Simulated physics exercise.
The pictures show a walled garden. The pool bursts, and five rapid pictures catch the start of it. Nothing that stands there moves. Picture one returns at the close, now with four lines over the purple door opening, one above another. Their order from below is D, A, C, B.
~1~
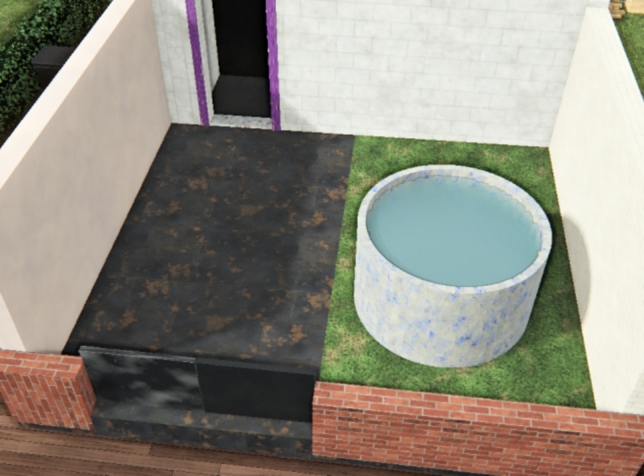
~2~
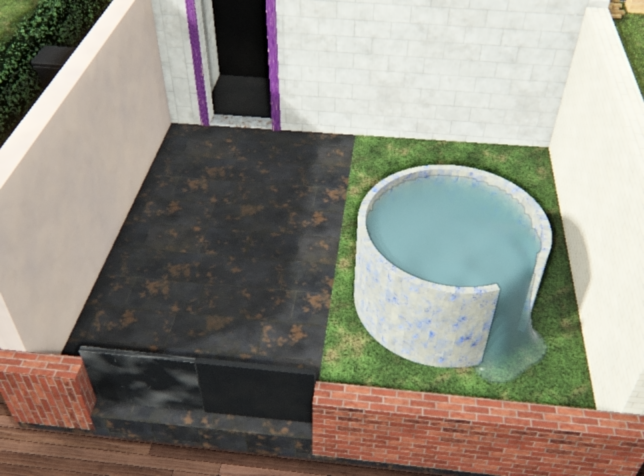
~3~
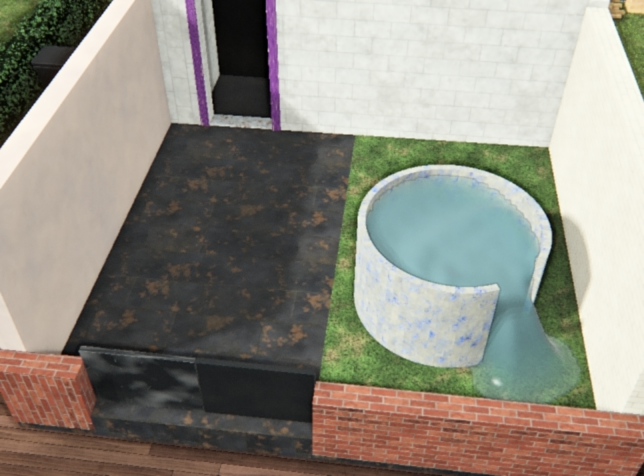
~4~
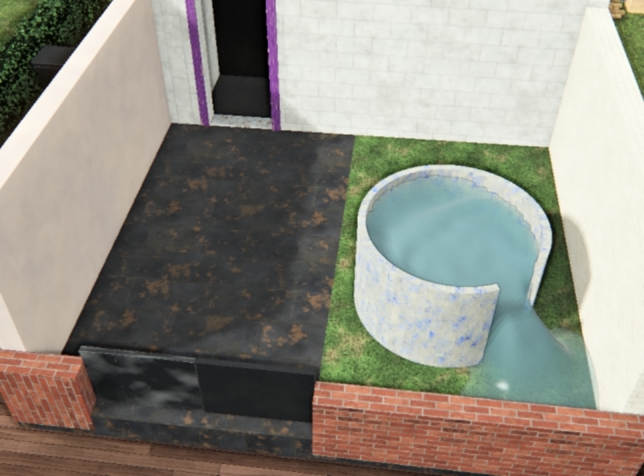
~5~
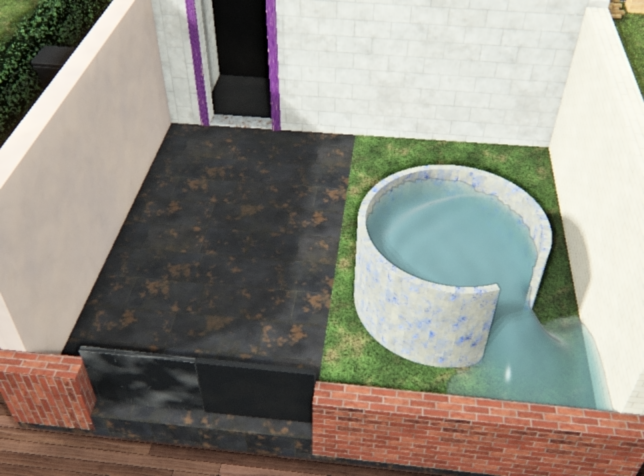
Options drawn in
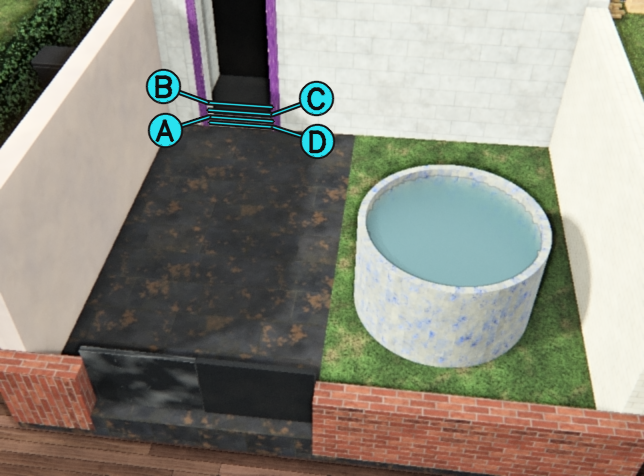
In a walled garden, a round stone pool sat full and still on the grass until a gap opened in its front right side, and water poured out and spread across the corner lawn.
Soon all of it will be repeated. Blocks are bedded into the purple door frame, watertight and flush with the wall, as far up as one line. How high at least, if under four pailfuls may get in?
It is A.
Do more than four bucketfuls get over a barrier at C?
No, not at all.
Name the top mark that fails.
The answer is D.
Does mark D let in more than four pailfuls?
Yes, it does.
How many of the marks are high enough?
Three of the four.
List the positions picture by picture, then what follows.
The first frame shows water in the pool at rest, its middle at (453, 229); foot of the purple doorway at (241, 127); shut gate at (198, 366).
In the second frame, 1 % of the ground under water, visible out to (535, 335).
In the third frame, 3 % of the ground under water, visible out to (551, 343).
In the fourth frame, 6 % of the ground under water, visible out to (584, 343).
In the fifth frame, 7 % of the ground under water, visible out to (588, 329).
In cyan, A at (240, 119); B at (239, 104); C at (240, 112); D at (241, 124); from the bottom up D, A, C, B.
If A is chosen, a splash gets over, under a bucket.
If B is chosen, nothing gets over.
If C is chosen, nothing gets over.
If D is chosen, about 13 bucketfuls get in.
